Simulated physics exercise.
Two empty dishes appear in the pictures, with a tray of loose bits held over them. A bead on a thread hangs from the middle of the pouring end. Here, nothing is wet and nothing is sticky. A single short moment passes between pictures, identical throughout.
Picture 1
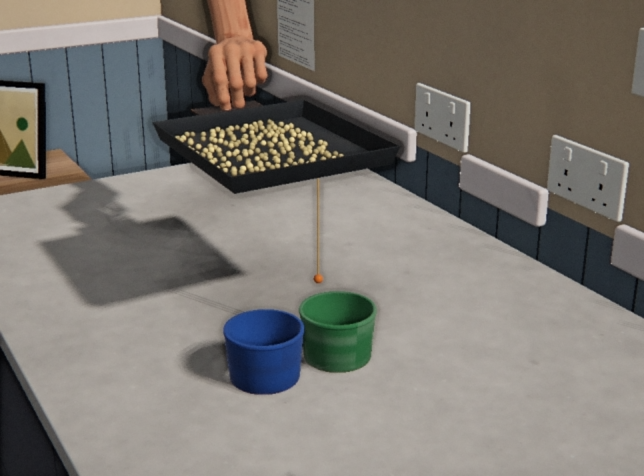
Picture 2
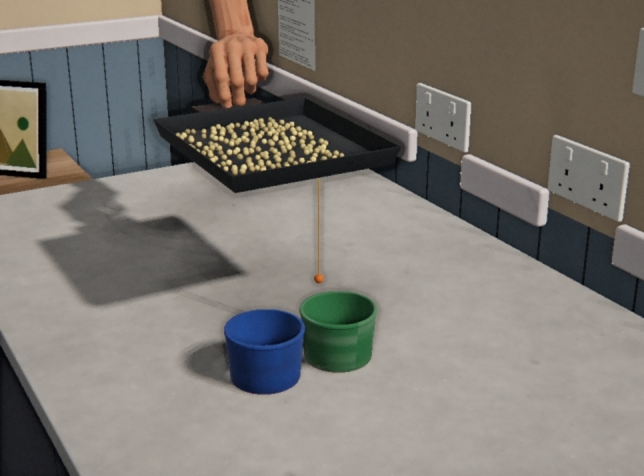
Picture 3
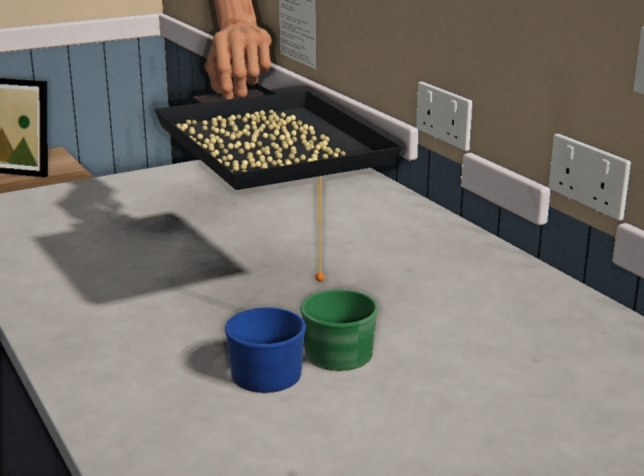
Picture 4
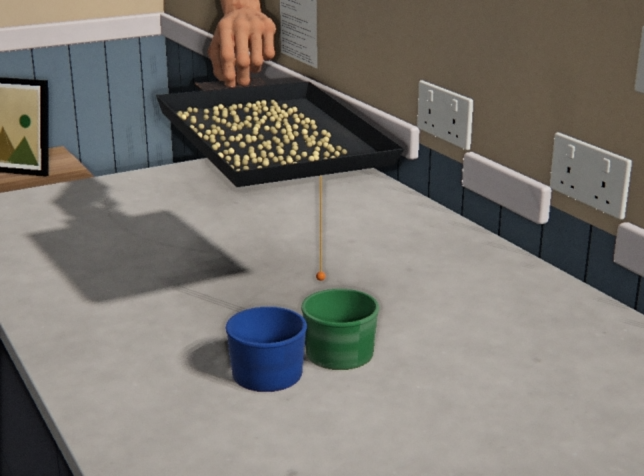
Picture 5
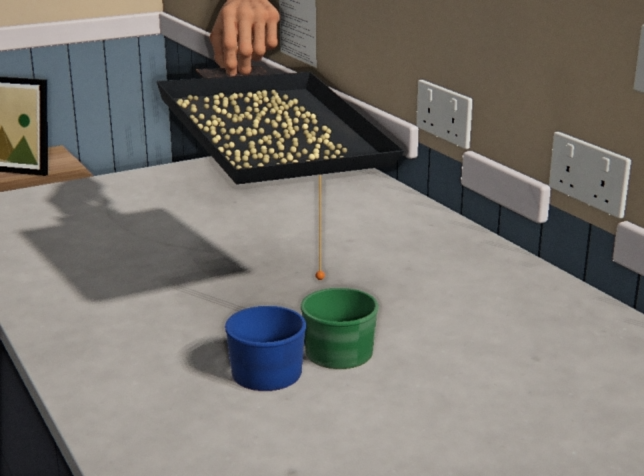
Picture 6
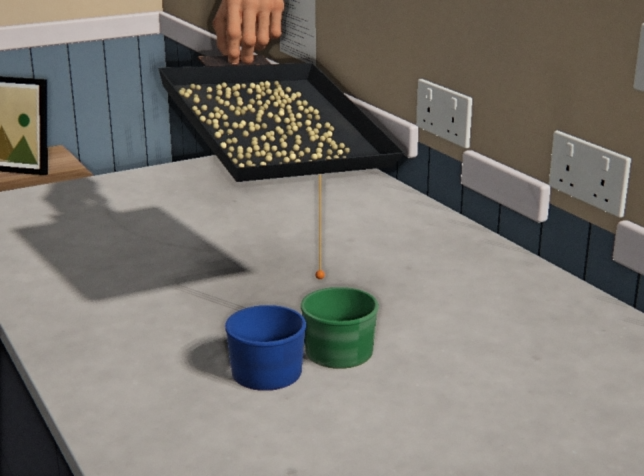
A hand at the top of the view grips the far side of a black tray of pale, round soya beans above a grey worktop, seen from slightly above in a room with blue panelling and white wall sockets. Below sit an empty blue dish and, to its right, a green one, beneath an orange bead hanging on a thread. The hand slowly raises the tray's far side, tilting it towards the dishes, its near edge dipping slightly rightward.
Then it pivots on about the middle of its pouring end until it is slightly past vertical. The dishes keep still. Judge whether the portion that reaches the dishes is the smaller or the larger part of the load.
It is the smaller part.
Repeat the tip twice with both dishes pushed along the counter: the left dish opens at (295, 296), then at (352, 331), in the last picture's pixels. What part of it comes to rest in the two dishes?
50 %, then 0 %.
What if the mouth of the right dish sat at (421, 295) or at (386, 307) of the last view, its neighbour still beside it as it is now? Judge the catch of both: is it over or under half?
At the first place below a half, at the second not half.
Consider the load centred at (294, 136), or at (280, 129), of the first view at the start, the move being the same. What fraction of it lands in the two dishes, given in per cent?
Near 0 % and 0 %.
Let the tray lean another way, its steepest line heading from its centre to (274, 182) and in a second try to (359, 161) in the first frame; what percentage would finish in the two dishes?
The first try gives close to 50 percent; the next gives 0 percent.
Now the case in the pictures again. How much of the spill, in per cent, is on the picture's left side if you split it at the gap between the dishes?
About 10 percent of the spill.
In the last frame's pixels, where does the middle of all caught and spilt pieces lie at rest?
About (416, 329).
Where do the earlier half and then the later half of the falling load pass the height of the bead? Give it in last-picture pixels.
I'd say close to (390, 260) at first and close to (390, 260) later on.
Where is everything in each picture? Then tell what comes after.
The first frame shows corners of the pouring end near (234, 174) and (392, 146), level; middle of the load near (252, 148), soya beans; left dish near (282, 364); right dish near (357, 343); bead on its thread near (318, 279).
The second frame shows corners of the pouring end near (235, 173) and (393, 146), level; middle of the load near (253, 146).
The third frame shows corners of the pouring end near (236, 171) and (395, 146), tipped barely, lowest at the right corner; middle of the load near (254, 140).
The fourth frame shows corners of the pouring end near (238, 168) and (397, 147), tipped a little, lowest at the right corner; middle of the load near (255, 133).
The fifth frame shows corners of the pouring end near (239, 166) and (397, 149), tipped a little, lowest at the right corner; middle of the load near (256, 126).
The sixth frame shows corners of the pouring end near (240, 164) and (397, 150), tipped clearly, lowest at the right corner; middle of the load near (258, 120); left dish near (284, 360); right dish near (358, 339).
Shortly afterwards, tray tipped steeply; all but a few on the tray; only a few outside both; a little in the air.
Next, tray tipped right over; near a quarter on the tray; only a few in the right dish; near a third outside both; near a third in the air.
Some moments later, tray tipped past a quarter turn; a little in the right dish; all but a few outside both.
In the end, tray tipped past a quarter turn; none at all in the left dish; a little in the right dish; all but a few outside both.
